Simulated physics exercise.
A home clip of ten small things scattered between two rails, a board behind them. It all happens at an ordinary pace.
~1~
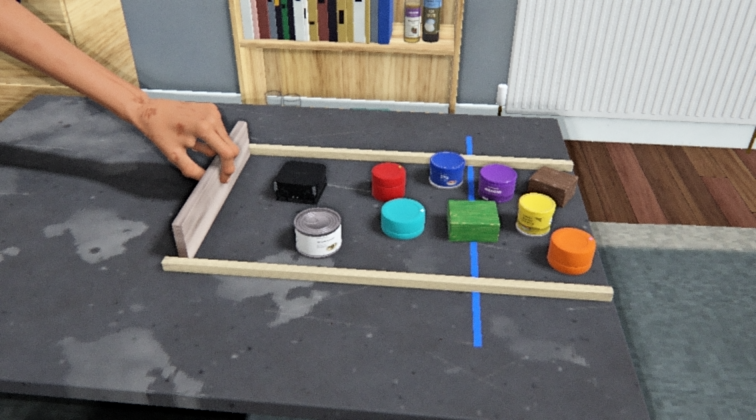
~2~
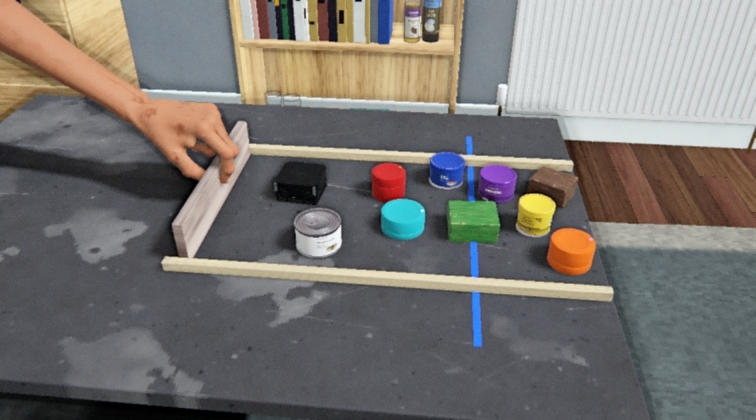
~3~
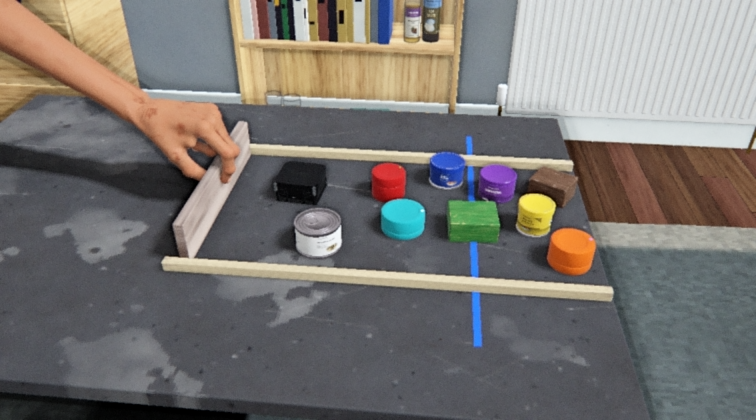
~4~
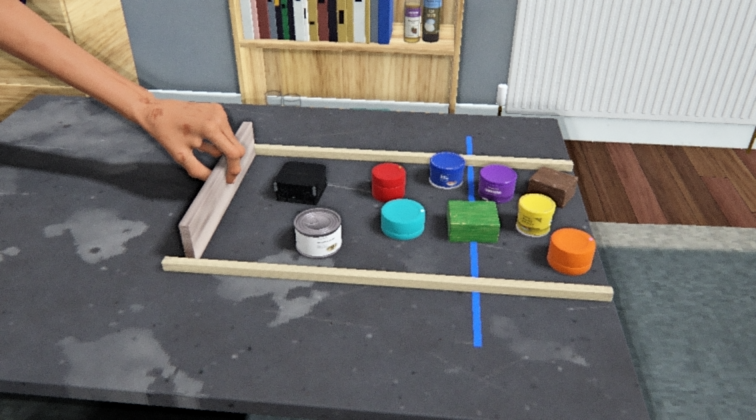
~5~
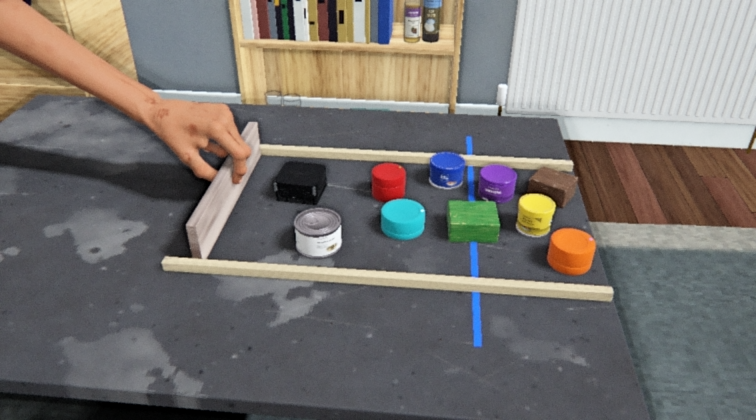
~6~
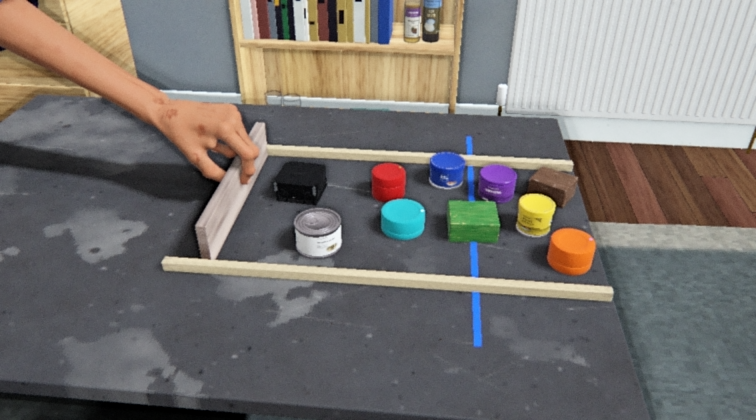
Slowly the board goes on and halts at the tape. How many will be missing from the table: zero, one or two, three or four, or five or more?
In the end the number that fall off is zero.
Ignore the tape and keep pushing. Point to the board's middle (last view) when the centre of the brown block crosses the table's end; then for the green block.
Its middle is around (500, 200) and around (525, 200).
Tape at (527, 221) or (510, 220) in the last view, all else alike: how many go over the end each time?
Try by try, 3 and 2.
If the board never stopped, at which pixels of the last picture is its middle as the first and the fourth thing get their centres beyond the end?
About (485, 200), then (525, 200).
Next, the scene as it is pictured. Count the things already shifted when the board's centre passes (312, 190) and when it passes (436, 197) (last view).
At the one place 2, at the other 8.
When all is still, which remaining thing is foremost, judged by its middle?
Foremost is the yellow pot.
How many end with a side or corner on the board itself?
In contact: 4.
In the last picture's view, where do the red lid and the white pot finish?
First (534, 195), then (498, 248).
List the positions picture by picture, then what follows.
In the first picture, orange lid (571, 251); brown block (552, 187); yellow pot (535, 216); board (217, 184); tape (472, 218).
In the second picture, brown block (552, 187); blue tin (447, 171).
In the third picture, yellow pot (535, 216); white pot (318, 233).
In the fourth picture, orange lid (571, 252); red lid (388, 183).
In the fifth picture, brown block (552, 187); green block (472, 222).
In the sixth picture, orange lid (571, 252); brown block (552, 187); yellow pot (535, 216); board (237, 185); tape (472, 218).
Early on, none off yet; orange lid at rest near (571, 252); brown block at rest near (552, 187); yellow pot at rest near (535, 216).
Finally, the number that fall off is zero.
